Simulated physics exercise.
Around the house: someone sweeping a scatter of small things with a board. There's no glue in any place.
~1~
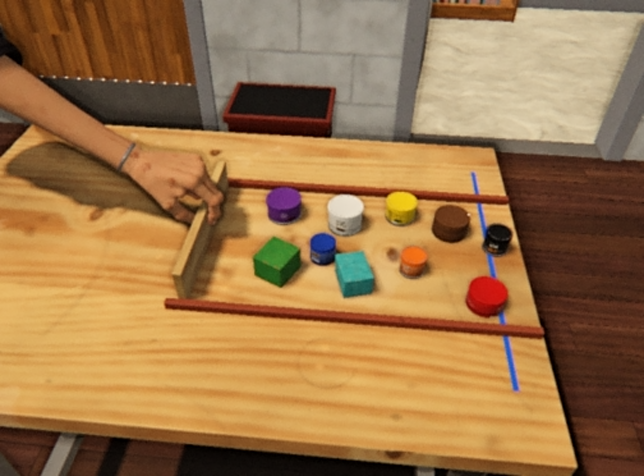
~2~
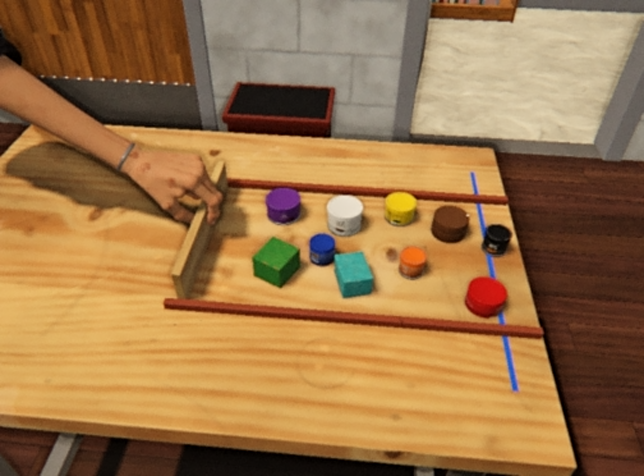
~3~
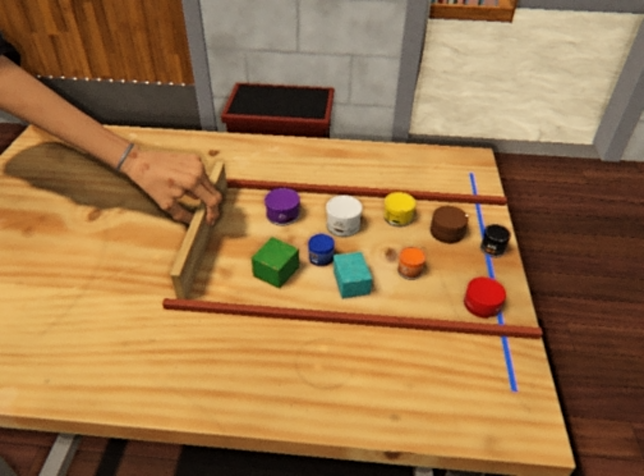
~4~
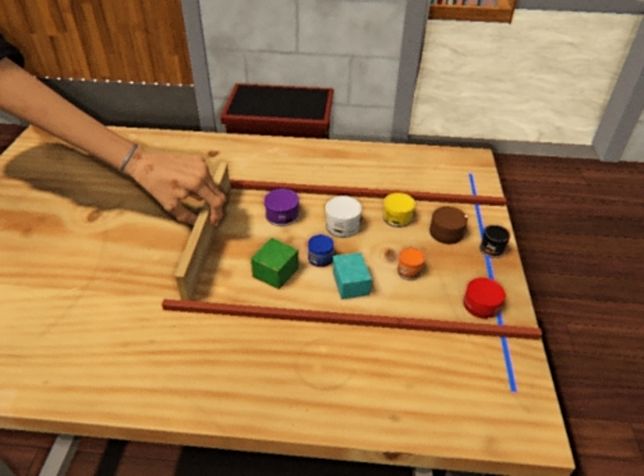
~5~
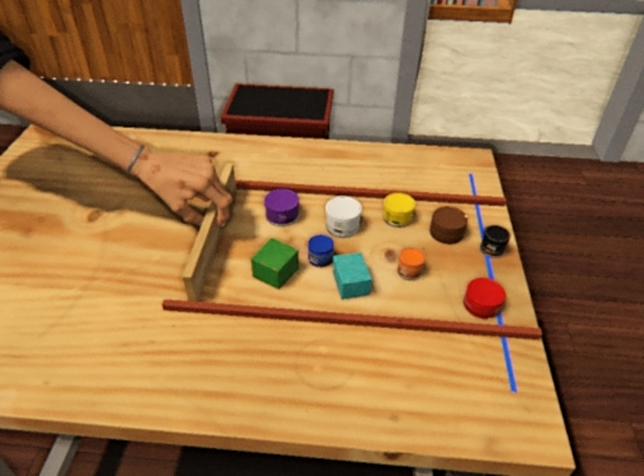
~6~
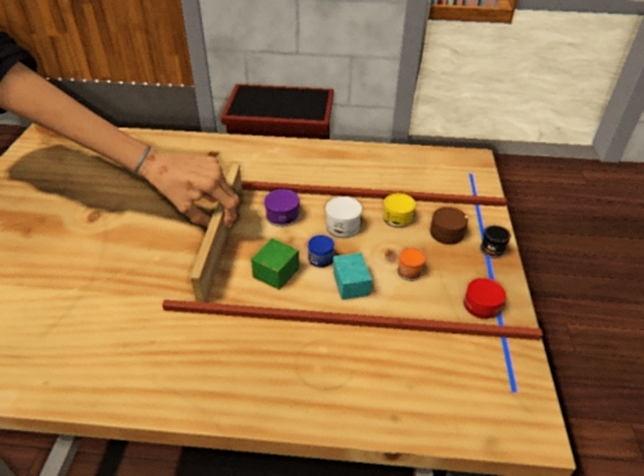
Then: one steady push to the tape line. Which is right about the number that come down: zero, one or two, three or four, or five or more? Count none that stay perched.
Five or more leave.
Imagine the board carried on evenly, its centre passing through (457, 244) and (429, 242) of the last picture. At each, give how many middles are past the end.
Beyond the end: 2, then 0.
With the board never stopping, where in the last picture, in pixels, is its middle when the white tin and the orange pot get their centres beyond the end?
Around (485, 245) first and around (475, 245) second.
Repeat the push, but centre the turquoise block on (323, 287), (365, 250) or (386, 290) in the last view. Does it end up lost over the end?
Well, the turquoise block keeps its spot first, goes off the edge next, and keeps its spot last.
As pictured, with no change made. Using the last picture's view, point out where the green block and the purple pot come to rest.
In order, first (514, 282), then (503, 228).
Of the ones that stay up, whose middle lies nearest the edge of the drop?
The foremost one is the yellow tin.
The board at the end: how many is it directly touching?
So the total is 3.
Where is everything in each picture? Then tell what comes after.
In the first frame, black tin (497, 240); red tub (486, 297); brown lid (451, 224); board (204, 225); tape (490, 259).
In the second frame, red tub (485, 298); turquoise block (353, 275).
In the third frame, brown lid (449, 225); yellow tin (399, 210).
In the fourth frame, black tin (495, 241); orange pot (411, 264).
In the fifth frame, red tub (484, 298); blue tub (321, 251).
In the sixth frame, black tin (495, 242); red tub (484, 299); brown lid (449, 226); board (220, 228); tape (488, 260).
Early on, none off yet; black tin at rest near (495, 242); red tub at rest near (484, 299); brown lid at rest near (449, 226).
A while later, none off yet; black tin travelled a little near (511, 245); red tub travelled about its own width near (533, 306); brown lid travelled about its own width near (494, 225).
Finally, the number that fall off is five or more; lost, white tin, turquoise block, orange pot, brown lid, red tub and black tin.
